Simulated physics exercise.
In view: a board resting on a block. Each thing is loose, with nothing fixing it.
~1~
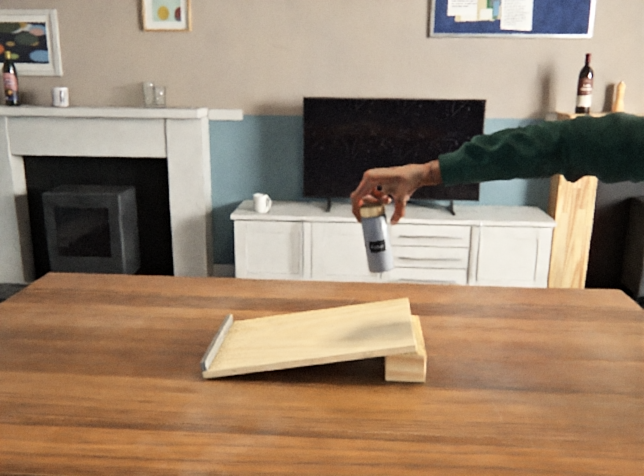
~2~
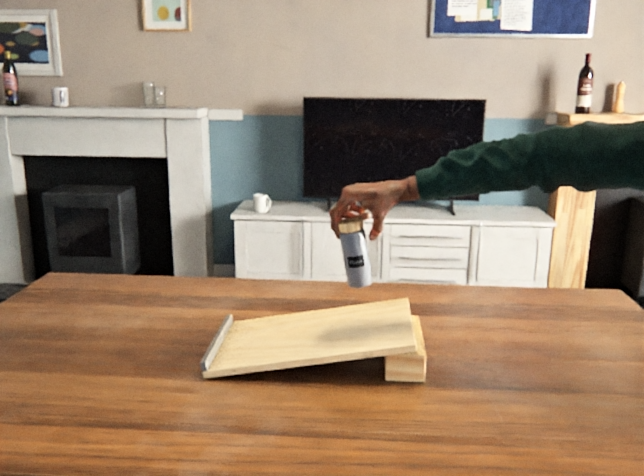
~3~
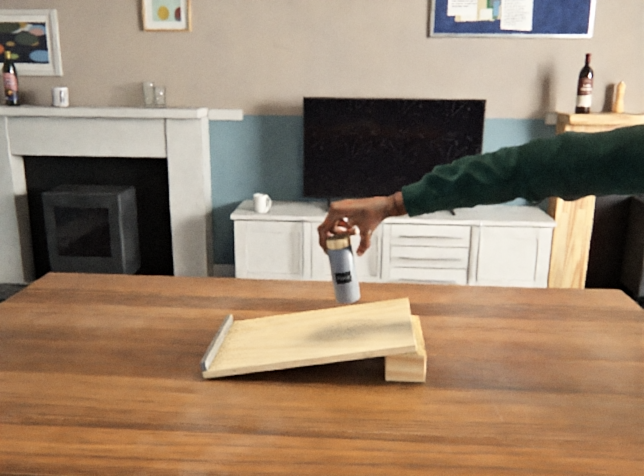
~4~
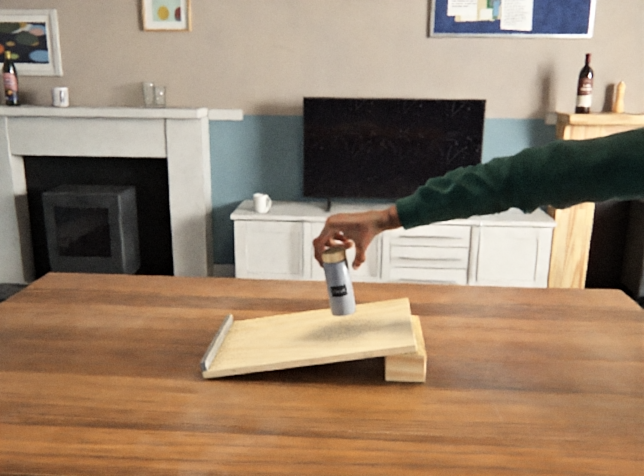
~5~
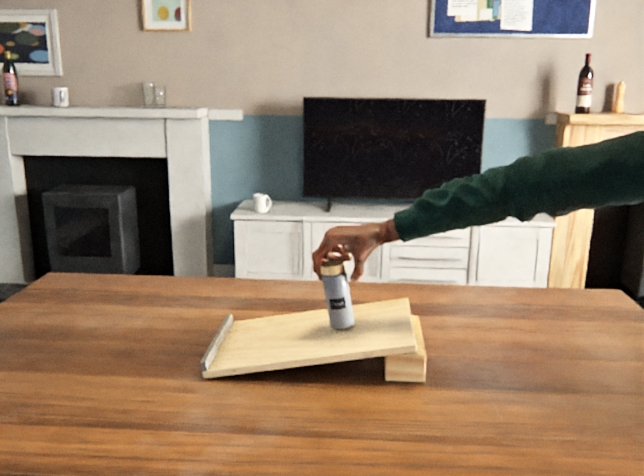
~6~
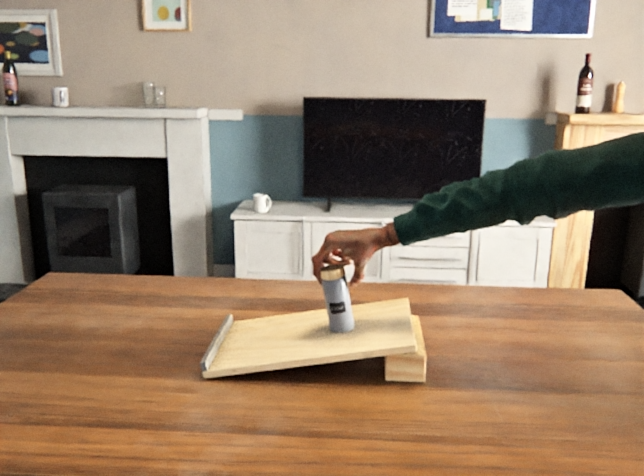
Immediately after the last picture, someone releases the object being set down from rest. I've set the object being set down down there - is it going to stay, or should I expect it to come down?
It stays there.
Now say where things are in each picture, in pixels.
In the first frame, still above its spot; grey shaker (376, 238).
In the second frame, still above its spot; grey shaker (355, 253).
In the third frame, still above its spot; grey shaker (343, 268).
In the fourth frame, still above its spot; grey shaker (338, 282).
In the fifth frame, still above its spot; grey shaker (337, 294).
In the sixth frame, in place under the hand; grey shaker (337, 298).
Then, 0.20 s after the last picture, nothing has stirred.
Then, 0.50 s after the last picture, grey shaker resting near (337, 298).
At rest, it is in place. Seen from the same camera at the end, grey shaker near (337, 298). The grey shaker keeps its place.
